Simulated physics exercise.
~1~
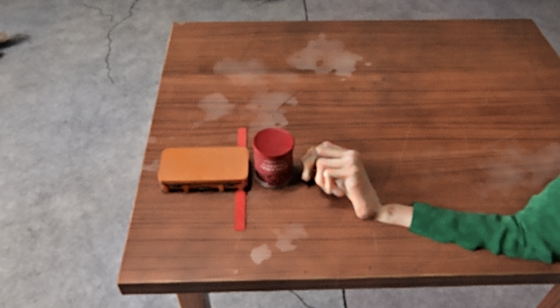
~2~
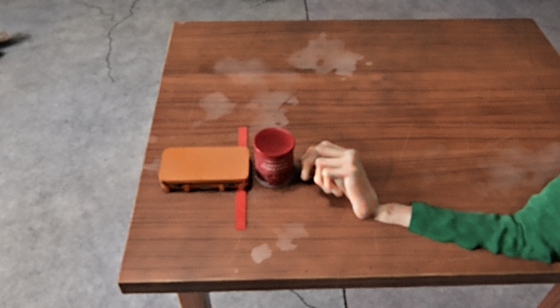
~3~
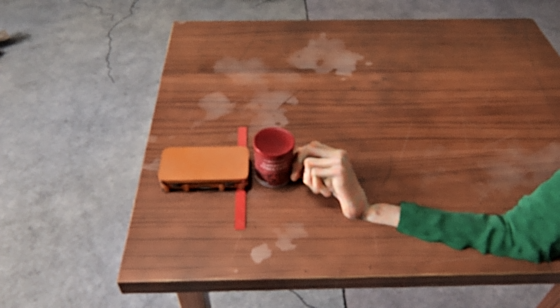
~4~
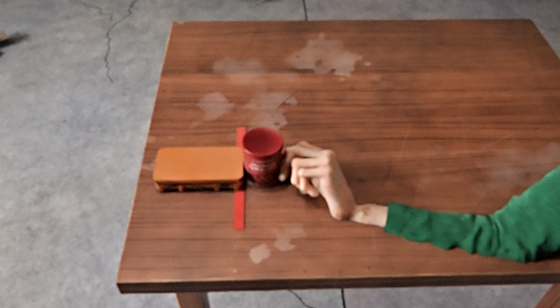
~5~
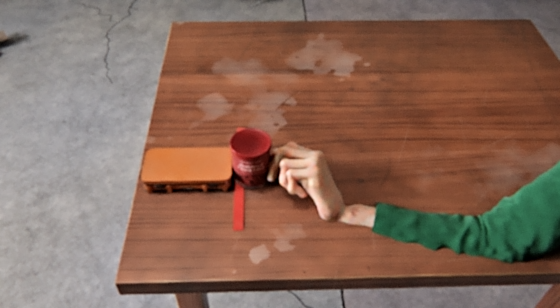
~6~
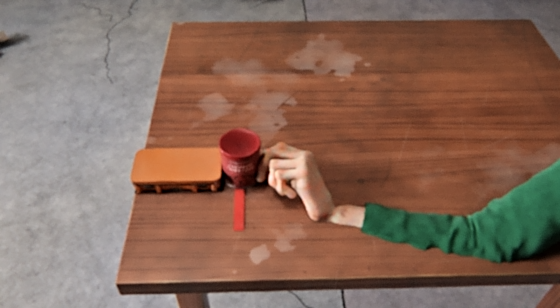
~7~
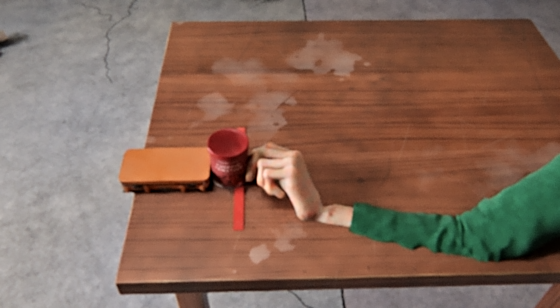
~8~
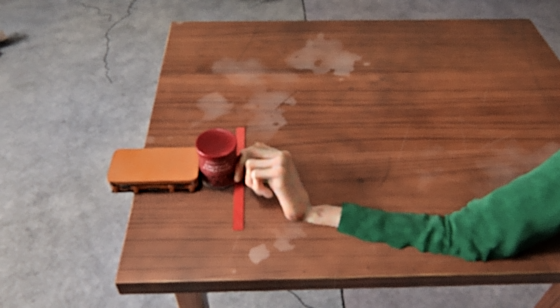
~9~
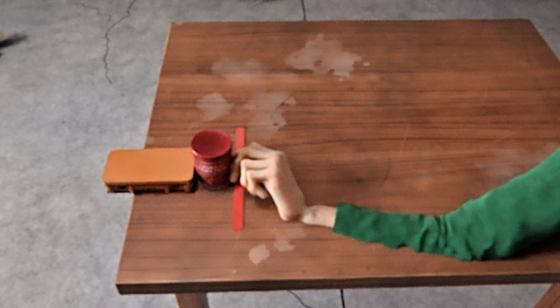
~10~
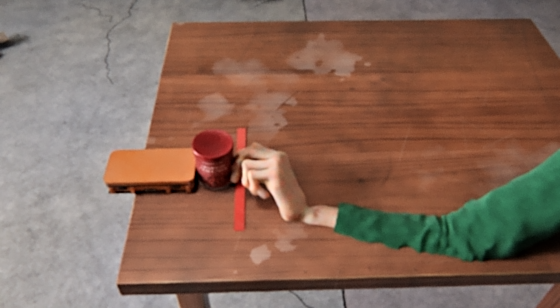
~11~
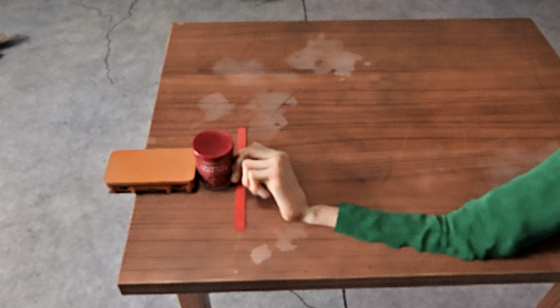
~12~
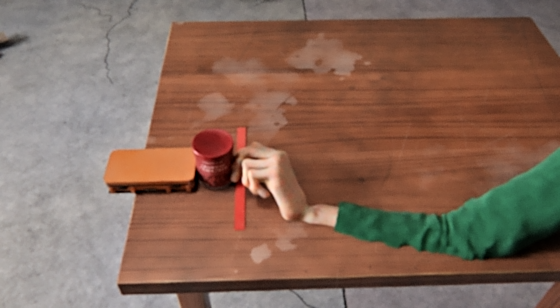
On a worn wooden table, a hand in a green sleeve slowly pushed a red pot left against an orange case, sliding both along past a strip of red tape until they stopped, with the case jutting over the left edge but still resting on top.
